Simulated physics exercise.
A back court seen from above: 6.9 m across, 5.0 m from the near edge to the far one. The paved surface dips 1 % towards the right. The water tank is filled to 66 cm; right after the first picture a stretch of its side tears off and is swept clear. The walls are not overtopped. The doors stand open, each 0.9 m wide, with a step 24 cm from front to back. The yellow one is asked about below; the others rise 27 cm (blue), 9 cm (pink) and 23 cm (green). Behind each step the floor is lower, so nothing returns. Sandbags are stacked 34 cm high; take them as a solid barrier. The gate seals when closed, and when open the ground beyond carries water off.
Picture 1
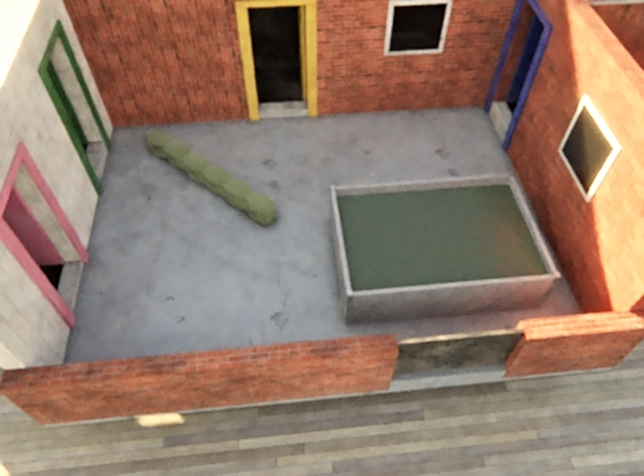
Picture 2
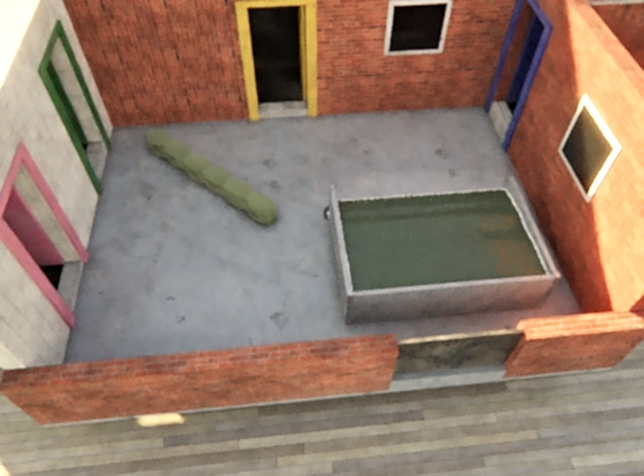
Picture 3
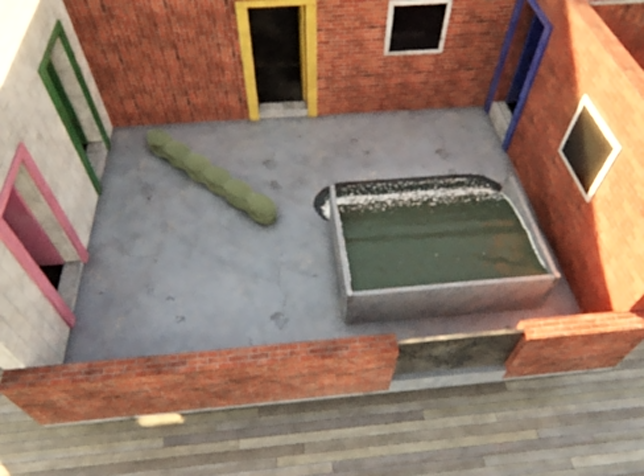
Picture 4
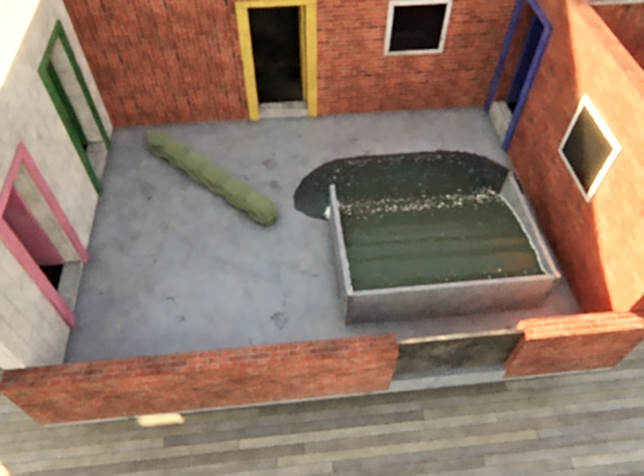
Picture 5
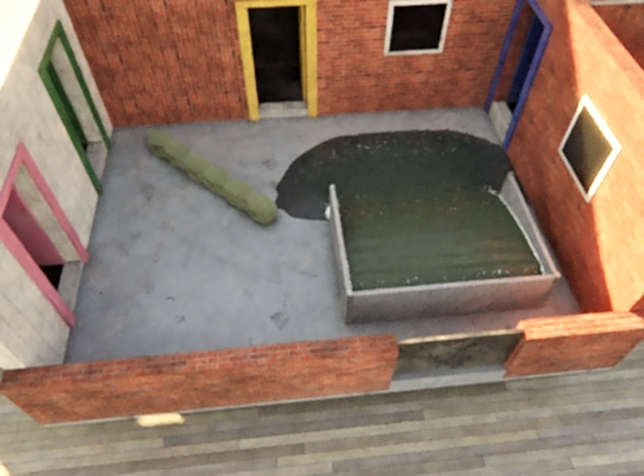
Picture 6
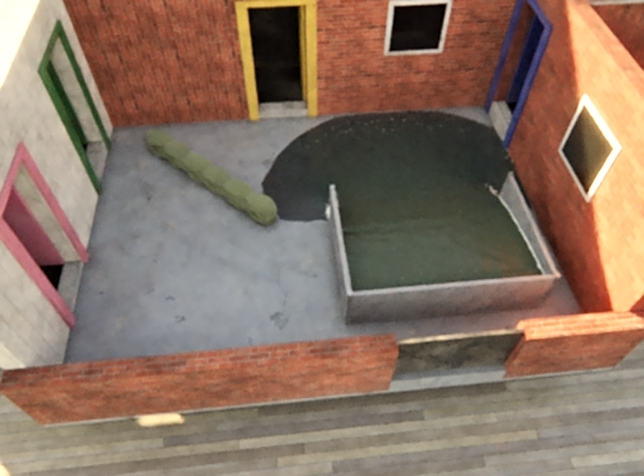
At first, a rectangular tank of still, dark green water sits in a paved court enclosed by brick and pale walls. Then its far side gives way and water pours out behind it, spreading in a widening dark pool across the paving toward the back wall and left to the green sandbags.
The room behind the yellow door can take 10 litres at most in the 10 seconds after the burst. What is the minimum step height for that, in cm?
Some 20 cm above the ground.
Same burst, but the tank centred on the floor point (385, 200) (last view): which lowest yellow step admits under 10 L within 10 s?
About 32 cm.
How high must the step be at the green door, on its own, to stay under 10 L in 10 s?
About 9.5 cm at green.
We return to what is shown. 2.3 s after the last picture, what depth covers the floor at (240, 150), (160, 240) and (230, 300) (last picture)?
Roughly 11, 0 and 0 cm, in turn.
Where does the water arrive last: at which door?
It is the pink one.
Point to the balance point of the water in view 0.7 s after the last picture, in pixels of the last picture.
At about (413, 199).
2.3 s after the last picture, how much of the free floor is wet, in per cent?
About 45 per cent.
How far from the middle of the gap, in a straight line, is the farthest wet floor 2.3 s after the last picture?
Roughly 5.6 m.
Then, 0.7 s after the last picture water covers 35 % of the floor, deepest (47 cm) near (485, 110); 20 cm at the yellow door, 0 litres in over its 15 cm step.
Then, 2.3 s after the last picture water covers 45 % of the floor, deepest (34 cm) near (113, 131); 17 cm at the yellow door, 32 litres in over its 15 cm step.
Then, 9.3 s after the last picture water covers 95 % of the floor, deepest (19 cm) near (487, 136); 8 cm at the yellow door, 42 litres in over its 15 cm step.
At the yellow door as built, the water peaked near 24 cm, 1.3 s after the last picture.
With a step of 17 cm, 26 litres would have come in within the 10 s; with 23.5 cm, 3 litres. So under 10 litres takes about 20 cm.
